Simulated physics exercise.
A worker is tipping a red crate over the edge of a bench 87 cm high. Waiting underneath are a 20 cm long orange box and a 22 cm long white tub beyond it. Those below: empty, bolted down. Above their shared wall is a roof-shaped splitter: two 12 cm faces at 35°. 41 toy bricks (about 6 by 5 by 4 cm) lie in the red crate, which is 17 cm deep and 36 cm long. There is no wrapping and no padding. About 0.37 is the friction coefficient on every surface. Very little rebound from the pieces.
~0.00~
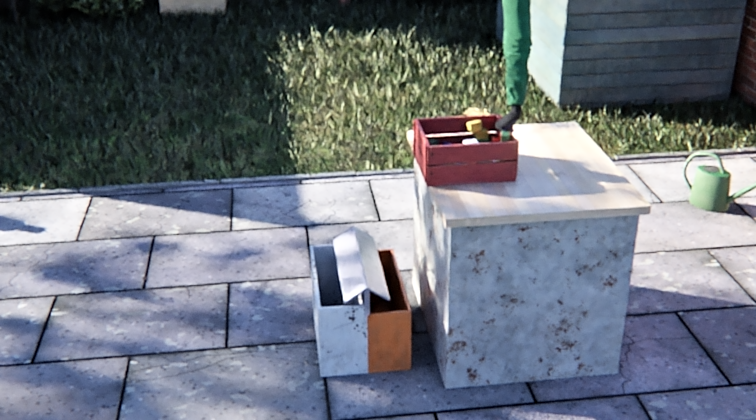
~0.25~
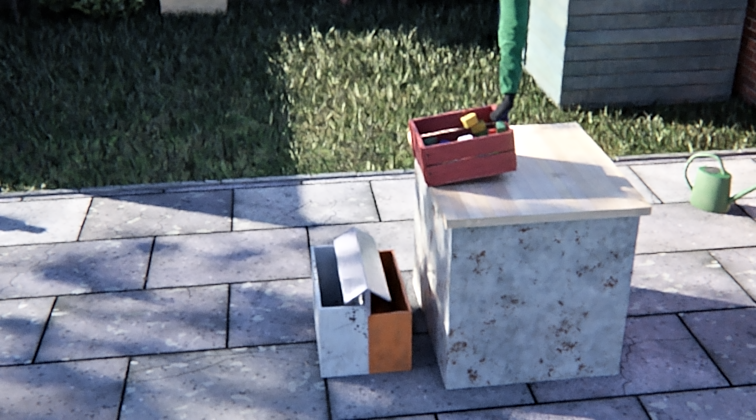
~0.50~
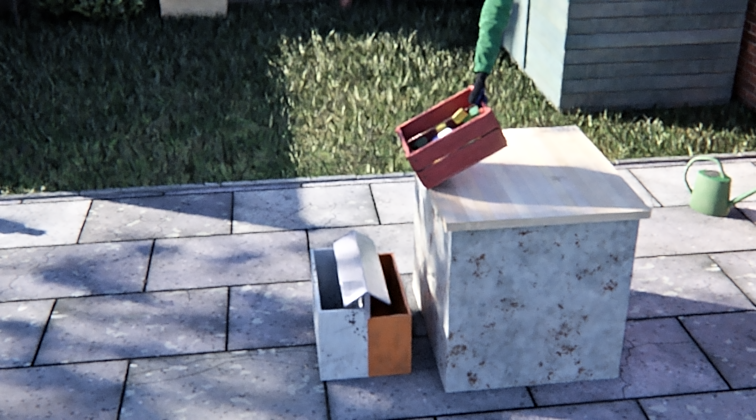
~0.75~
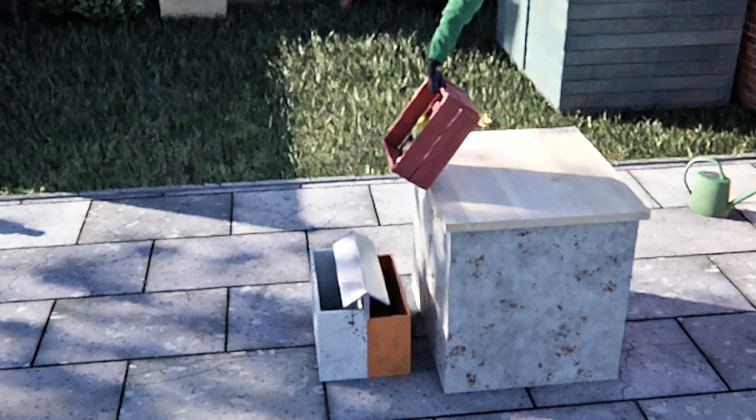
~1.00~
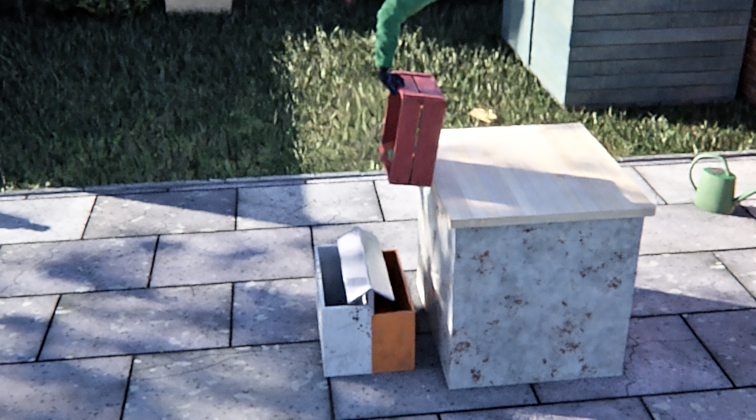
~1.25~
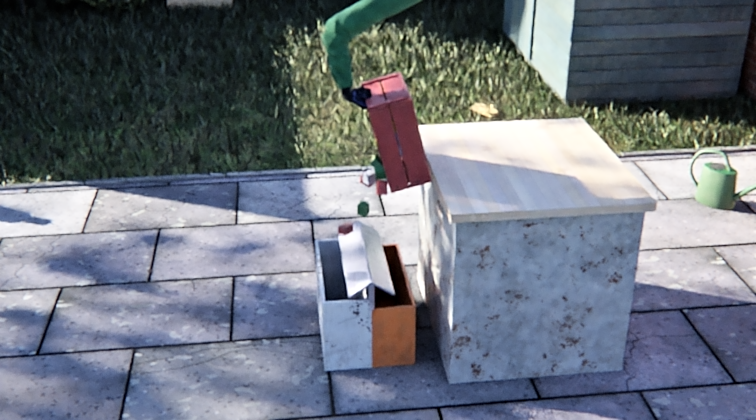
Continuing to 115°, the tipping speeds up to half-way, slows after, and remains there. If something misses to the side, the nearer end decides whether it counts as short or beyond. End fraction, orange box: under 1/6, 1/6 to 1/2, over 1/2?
Under 1/6.
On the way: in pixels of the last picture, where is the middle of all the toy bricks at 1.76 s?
Estimated centre in the last picture: (360, 252).
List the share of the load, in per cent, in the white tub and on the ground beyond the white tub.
About 85 in a hundred first and about 5 in a hundred second.
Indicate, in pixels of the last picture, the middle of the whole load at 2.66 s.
Roughly at pixel (341, 328).
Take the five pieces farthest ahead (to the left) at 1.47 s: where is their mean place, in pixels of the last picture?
(335, 273).
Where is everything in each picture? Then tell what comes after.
In the first frame (each is followed by its nearest rim corner in this view), red crate, (431, 146); orange box, (370, 314); 0° from level; none out.
In the second frame, red crate, (425, 147); 8° from level.
In the third frame, red crate, (410, 155); 28° from level.
In the fourth frame, red crate, (394, 168); 55° from level.
In the fifth frame, red crate, (390, 181); 82° from level.
In the sixth frame, red crate, (390, 190); orange box, (375, 308); 104° from level; 6 out, the lowest brick at (346, 229).
After 1.47 s, tilt 114°; 28 still in the red crate, 2 in the white tub and 11 in the air.
After 1.76 s, tilt 115°; 12 still in the red crate, 13 in the white tub and 16 in the air.
After 2.15 s, tilt 115°; 1 still in the red crate, 2 in the orange box, 23 in the white tub, 1 on the ground short of the orange box, 3 on the ground beyond the white tub and 11 in the air.
When it is over (at 2.66 s), 2 in the orange box, 35 in the white tub, 1 on the ground short of the orange box and 3 on the ground beyond the white tub. Asked share, 2 of 41, 5 per cent.
